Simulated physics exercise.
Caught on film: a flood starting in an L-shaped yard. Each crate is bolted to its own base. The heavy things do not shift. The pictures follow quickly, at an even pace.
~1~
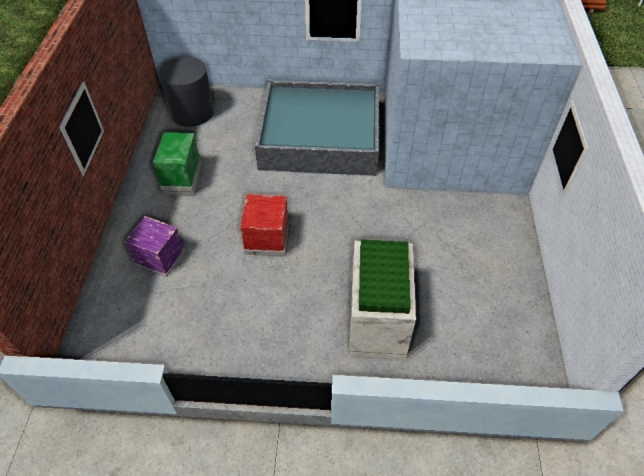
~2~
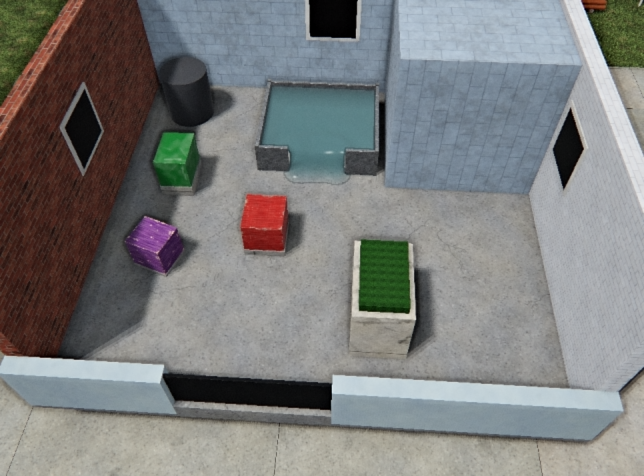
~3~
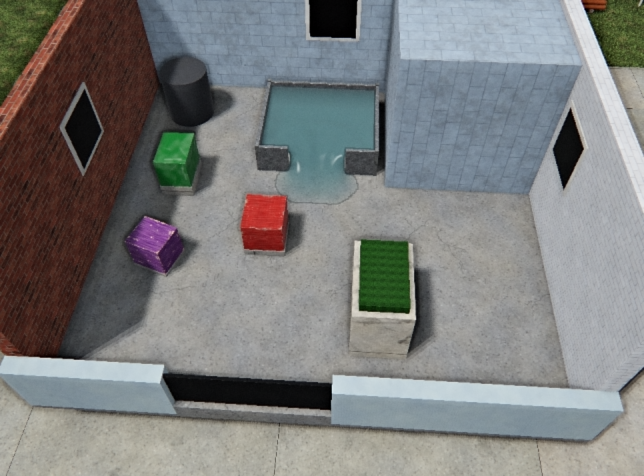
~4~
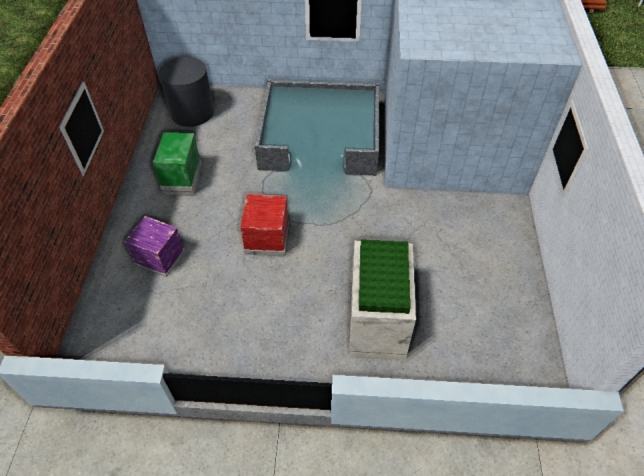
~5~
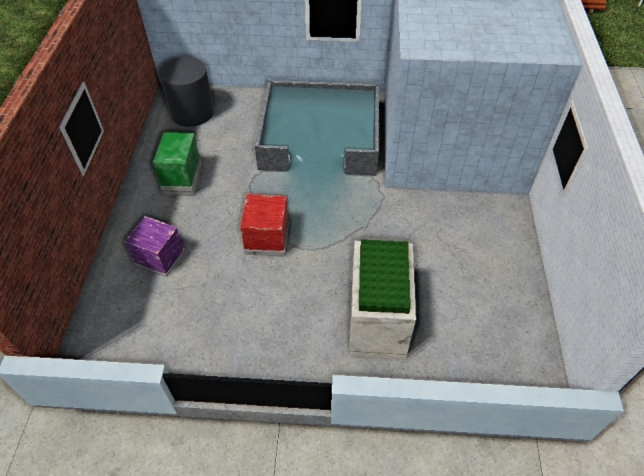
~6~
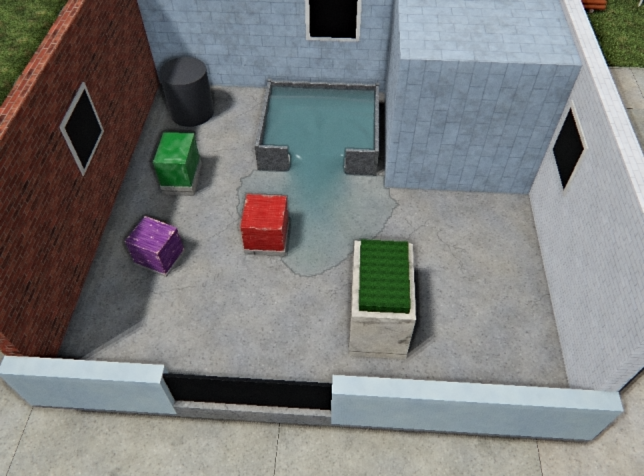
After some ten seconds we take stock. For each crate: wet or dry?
In the end: The purple crate is wetted; the red crate is wetted; the green crate escapes dry.
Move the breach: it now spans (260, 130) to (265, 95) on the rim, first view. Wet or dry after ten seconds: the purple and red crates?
Then: Purple crate is wetted; red crate escapes it.
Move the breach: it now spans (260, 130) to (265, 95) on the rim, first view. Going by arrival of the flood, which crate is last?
That is the red one.
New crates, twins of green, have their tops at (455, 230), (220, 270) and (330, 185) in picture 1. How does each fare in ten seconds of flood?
In turn: Escapes it, remains dry, is topped.
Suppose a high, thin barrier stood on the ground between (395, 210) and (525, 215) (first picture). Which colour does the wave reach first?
That is the red crate.
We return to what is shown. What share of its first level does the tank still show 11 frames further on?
Near 58 in a hundred.
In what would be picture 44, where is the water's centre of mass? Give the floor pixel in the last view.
Close to (315, 239).
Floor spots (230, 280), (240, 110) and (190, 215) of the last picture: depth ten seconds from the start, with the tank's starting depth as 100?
About 6, 4 and 8 per cent.
A moment on, water covers 20 % of the floor; the purple crate not reached, the red crate water round its plinth, the green crate not reached.
Next, water covers 35 % of the floor; the purple crate water round its plinth, the red crate water round its plinth, the green crate water round its plinth.
Then, water covers 55 % of the floor; the purple crate water round its plinth, the red crate water round its plinth, the green crate water round its plinth.
Later, water covers 80 % of the floor; the purple crate water round its plinth, the red crate water round its plinth, the green crate water round its plinth.
In the end, water covers 95 % of the floor; the purple crate was topped, the red crate was topped, the green crate stayed above the water.
